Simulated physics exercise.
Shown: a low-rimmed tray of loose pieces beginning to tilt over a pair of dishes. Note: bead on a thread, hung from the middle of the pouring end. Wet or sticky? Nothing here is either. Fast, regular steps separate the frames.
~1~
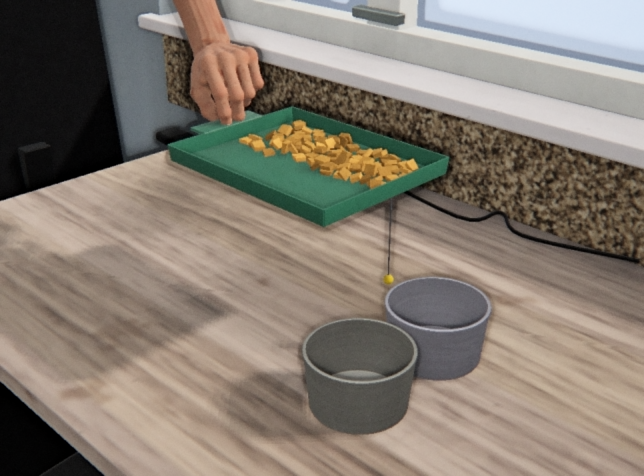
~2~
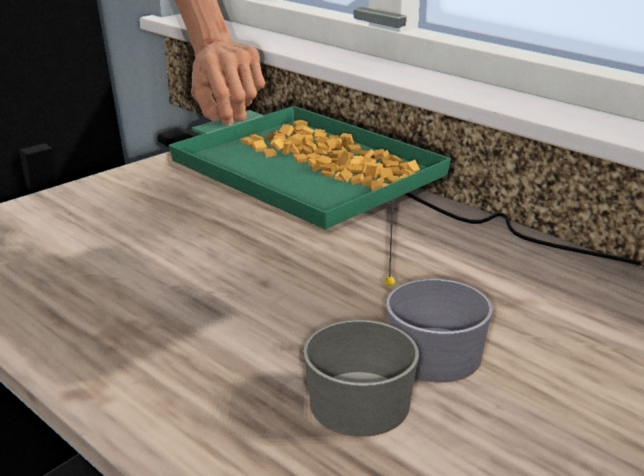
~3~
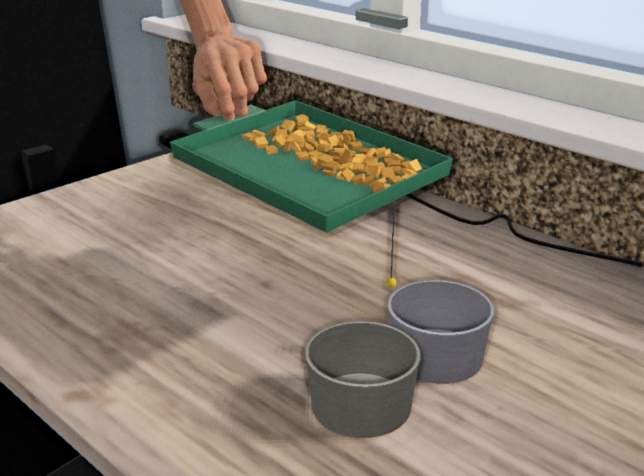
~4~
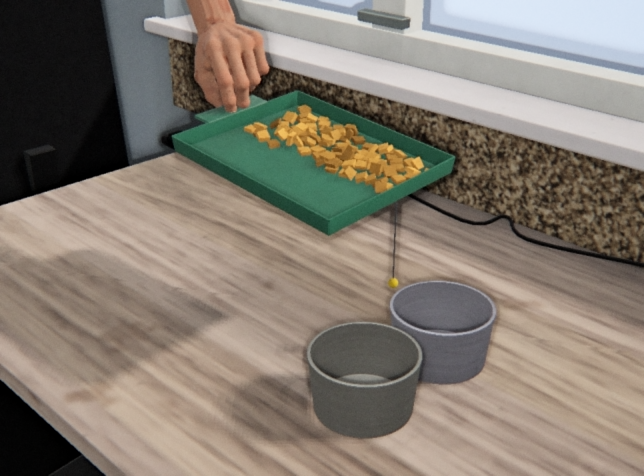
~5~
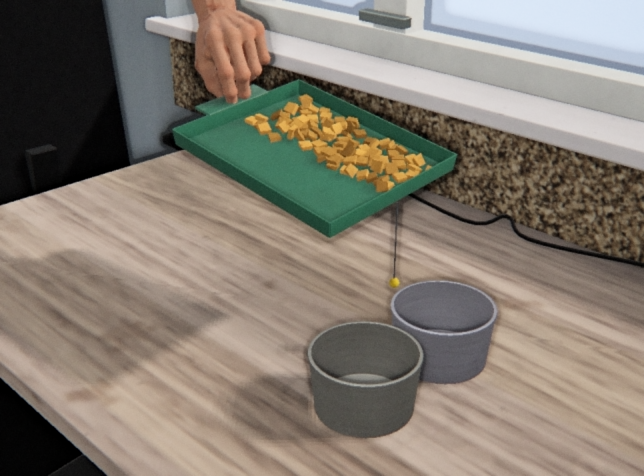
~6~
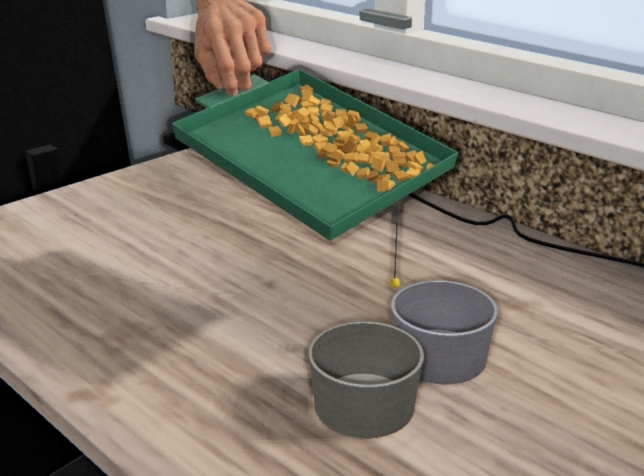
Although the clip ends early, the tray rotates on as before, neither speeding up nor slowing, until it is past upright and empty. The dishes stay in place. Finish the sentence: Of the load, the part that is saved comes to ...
Less than half of it.
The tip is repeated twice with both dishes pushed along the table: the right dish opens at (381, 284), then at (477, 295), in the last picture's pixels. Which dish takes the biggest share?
First try: The left-side dish; second try: The left-side dish.
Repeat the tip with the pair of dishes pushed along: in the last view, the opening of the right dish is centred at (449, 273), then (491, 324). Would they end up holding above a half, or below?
The bulk of it, then Short of half.
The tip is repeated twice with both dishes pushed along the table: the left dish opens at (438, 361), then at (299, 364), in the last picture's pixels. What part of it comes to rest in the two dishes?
I'd expect some 0 percent, and then some 60 percent.
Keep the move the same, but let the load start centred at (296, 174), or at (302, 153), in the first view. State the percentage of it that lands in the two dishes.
From the first start you get 30 in a hundred, from the second 20 in a hundred.
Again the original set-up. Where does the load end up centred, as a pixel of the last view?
About (336, 371).
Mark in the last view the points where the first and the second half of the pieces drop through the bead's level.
About (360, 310), and after that about (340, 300).
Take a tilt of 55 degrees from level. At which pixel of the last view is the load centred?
Around (347, 201).
Shortly afterwards, tray tipped steeply; the whole lot on the tray.
Next, tray tipped right over; the bulk on the tray; a little in the left dish; a little outside both; only a few in the air.
Some moments later, tray tipped past a quarter turn; near a quarter in the left dish; only a few in the right dish; the bulk outside both; only a few in the air.
In the end, tray tipped past a quarter turn; near a quarter in the left dish; only a few in the right dish; the bulk outside both; only a few in the air.
